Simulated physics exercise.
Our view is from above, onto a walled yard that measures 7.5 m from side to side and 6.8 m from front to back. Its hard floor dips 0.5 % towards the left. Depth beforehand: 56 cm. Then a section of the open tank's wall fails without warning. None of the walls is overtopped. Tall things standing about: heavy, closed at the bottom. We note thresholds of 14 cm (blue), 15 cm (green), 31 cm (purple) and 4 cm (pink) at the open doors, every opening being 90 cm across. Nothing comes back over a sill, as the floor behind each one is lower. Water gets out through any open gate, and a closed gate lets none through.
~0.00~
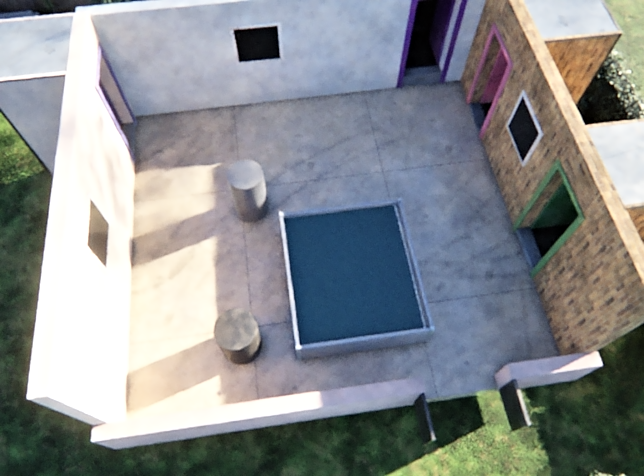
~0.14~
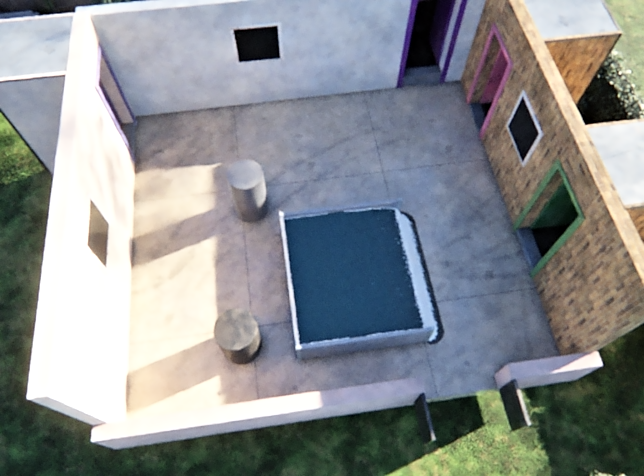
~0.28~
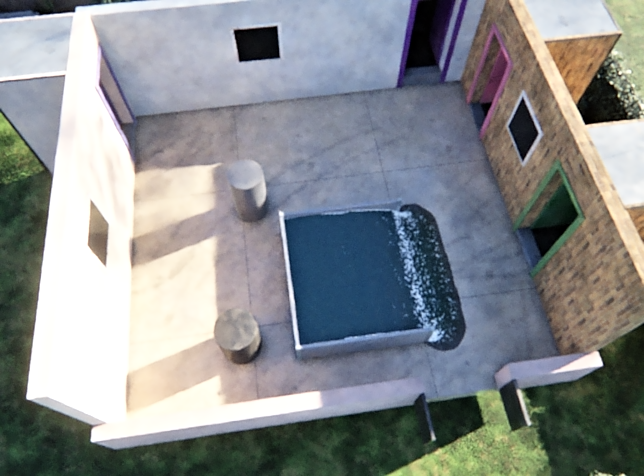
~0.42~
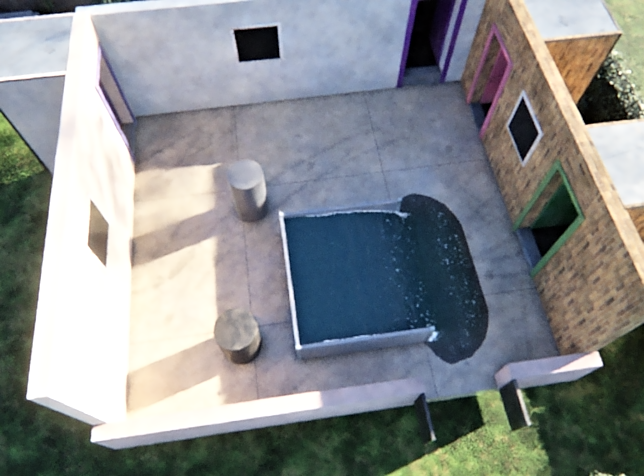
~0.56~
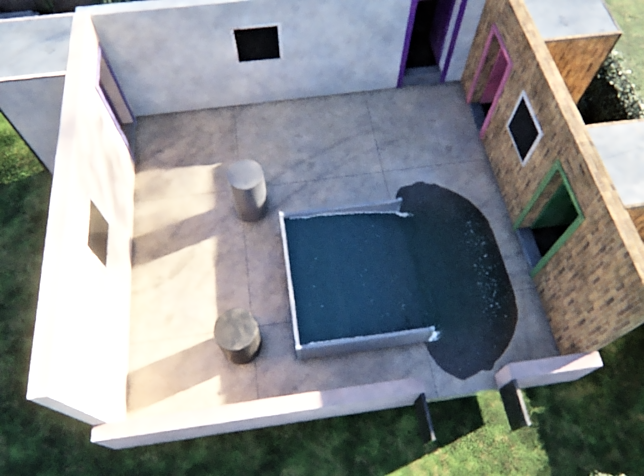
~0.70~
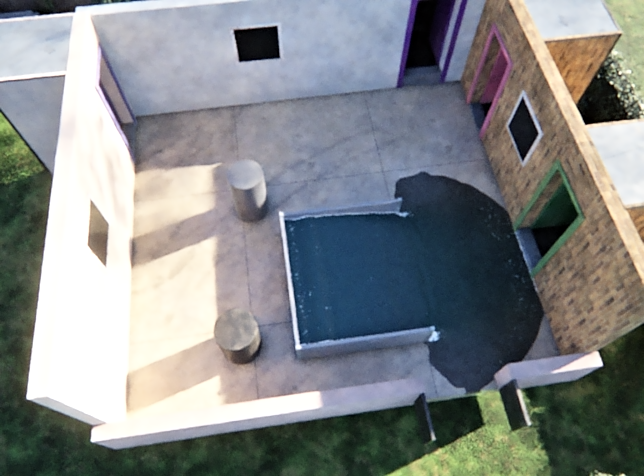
A walled yard with a pale stone floor is seen from above, its walls white except for a brown brick one on the right. A low open tank of dark water sits near the middle, with two grey cylinders to its left and purple, pink and green doorways around. The tank's right side gives way and water pours out, spreading rightward in a dark, rounded pool that reaches the brick wall, while the camera stays still.
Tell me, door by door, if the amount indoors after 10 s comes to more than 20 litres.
My prediction: Blue door: Short of the set amount; green door: Beyond the set amount; purple door: Short of the set amount; pink door: Beyond the set amount.
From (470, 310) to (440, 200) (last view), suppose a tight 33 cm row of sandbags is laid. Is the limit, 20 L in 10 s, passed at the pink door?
Pink: Exceeded.
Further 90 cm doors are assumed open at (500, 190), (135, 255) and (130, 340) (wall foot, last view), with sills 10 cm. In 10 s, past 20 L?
Check each in turn: The first succeeds, the second fails, the third fails.
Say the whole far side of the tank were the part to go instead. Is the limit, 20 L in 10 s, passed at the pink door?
Against that limit: Pink beyond it.
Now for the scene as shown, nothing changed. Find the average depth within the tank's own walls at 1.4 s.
About 32 cm.
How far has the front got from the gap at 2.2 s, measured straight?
Some 4.8 metres from the gap.
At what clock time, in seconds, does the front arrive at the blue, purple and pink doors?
Blue = 6.5 s, purple = 2.6 s, pink = 1.8 s.
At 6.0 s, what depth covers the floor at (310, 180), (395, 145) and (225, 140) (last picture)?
Depths: About 1, 4 and 3 centimetres.
After 1.4 s water covers 20 % of the floor and is deepest (38 cm) near (518, 254); blue door not reached, green door 37 cm at the sill, 62 L in, purple door not reached, pink door not reached.
After 2.2 s water covers 25 % of the floor and is deepest (37 cm) near (554, 354); blue door not reached, green door 35 cm at the sill, 167 L in, purple door not reached, pink door 7 cm at the sill, 0 L in.
After 3.5 s water covers 35 % of the floor and is deepest (26 cm) near (548, 366); blue door not reached, green door 24 cm at the sill, 273 L in, purple door 21 cm at the sill, 0 L in, pink door 7 cm at the sill, 8 L in.
After 6.0 s water covers 65 % of the floor and is deepest (16 cm) near (127, 417); blue door not reached, green door 9 cm at the sill, 293 L in, purple door 14 cm at the sill, 0 L in, pink door 8 cm at the sill, 21 L in.
After 10.0 s water covers 90 % of the floor and is deepest (10 cm) near (136, 144); blue door 10 cm at the sill, 0 L in, green door 4 cm at the sill, 293 L in, purple door 7 cm at the sill, 0 L in, pink door 7 cm at the sill, 62 L in.
